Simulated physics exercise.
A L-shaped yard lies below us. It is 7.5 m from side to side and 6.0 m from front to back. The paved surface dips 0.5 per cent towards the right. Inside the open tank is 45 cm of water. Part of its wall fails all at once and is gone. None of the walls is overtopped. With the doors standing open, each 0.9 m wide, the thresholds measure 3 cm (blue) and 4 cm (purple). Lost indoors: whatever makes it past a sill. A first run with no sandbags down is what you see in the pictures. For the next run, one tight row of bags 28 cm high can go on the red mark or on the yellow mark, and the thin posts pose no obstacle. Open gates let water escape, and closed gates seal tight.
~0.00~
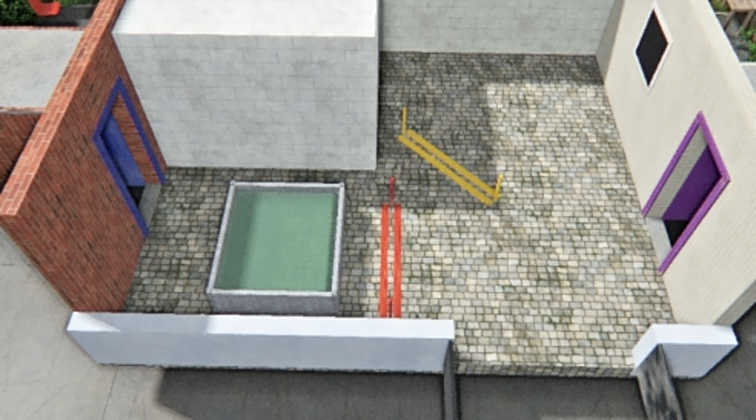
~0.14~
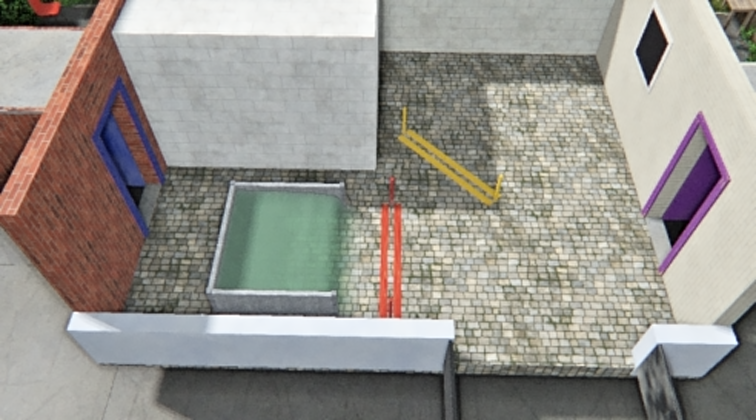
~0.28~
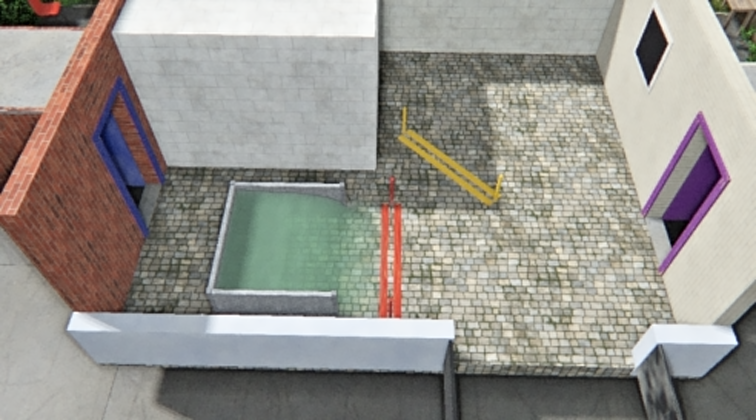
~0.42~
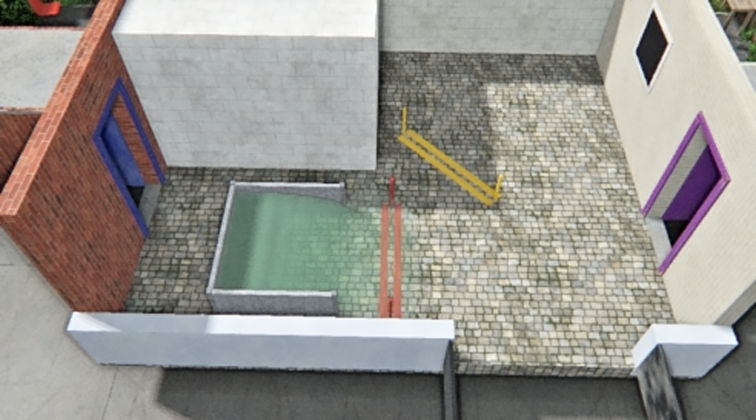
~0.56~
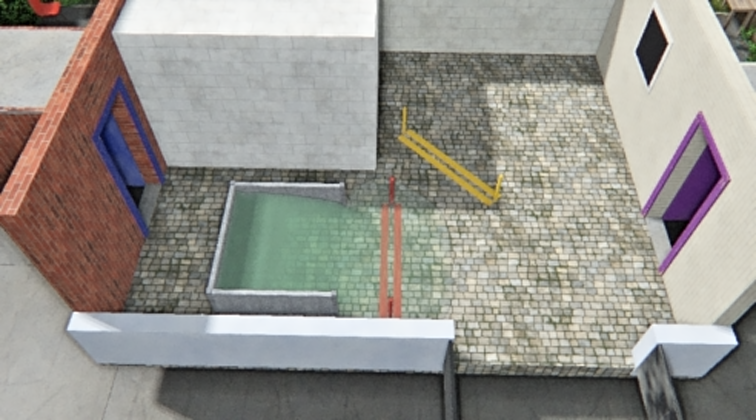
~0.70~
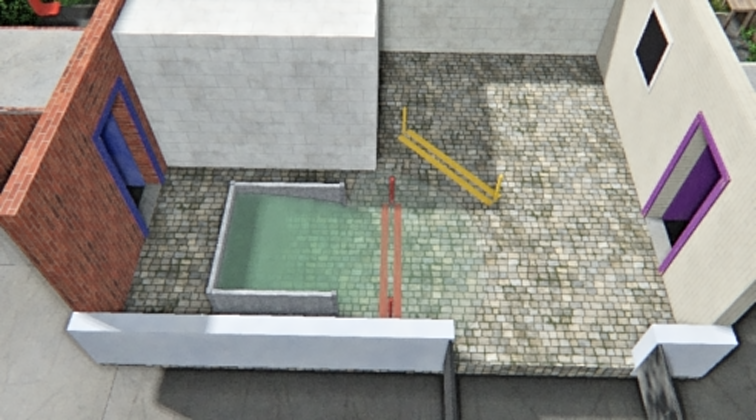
Paved yard seen from above, with the right side of a tank vanishing and greenish water spreading rightward across a red barrier.
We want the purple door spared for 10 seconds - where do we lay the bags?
Lay them on red.
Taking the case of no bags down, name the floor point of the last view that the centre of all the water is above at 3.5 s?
The water's centre sits about at (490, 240).
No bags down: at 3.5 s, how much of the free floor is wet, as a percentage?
Some 55 per cent of it.
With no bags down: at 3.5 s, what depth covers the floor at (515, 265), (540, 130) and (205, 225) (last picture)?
3, 2 and 0 cm.
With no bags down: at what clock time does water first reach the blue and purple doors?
Arrival: Blue not within the 10 s, purple 1.8 s.
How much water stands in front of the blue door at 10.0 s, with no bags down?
Depth: Approx. 0.0 cm.
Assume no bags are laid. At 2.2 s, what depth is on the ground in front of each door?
So blue stands at 0 cm, while purple stands at 9 cm.
After 1.4 s water covers 35 % of the floor and is deepest (17 cm) near (350, 283) in the run without bags; in at the purple door, 0 L with no bags, 0 L with the row on red, 0 L on yellow.
After 2.2 s water covers 50 % of the floor and is deepest (17 cm) near (663, 302) in the run without bags; in at the purple door, 12 L with no bags, 0 L with the row on red, 11 L on yellow.
After 3.5 s water covers 55 % of the floor and is deepest (16 cm) near (673, 338) in the run without bags; in at the purple door, 80 L with no bags, 1 L with the row on red, 107 L on yellow.
After 6.0 s water covers 55 % of the floor and is deepest (10 cm) near (597, 77) in the run without bags; in at the purple door, 135 L with no bags, 9 L with the row on red, 177 L on yellow.
After 10.0 s water covers 70 % of the floor and is deepest (8 cm) near (383, 60) in the run without bags; in at the purple door, 144 L with no bags, 9 L with the row on red, 192 L on yellow.
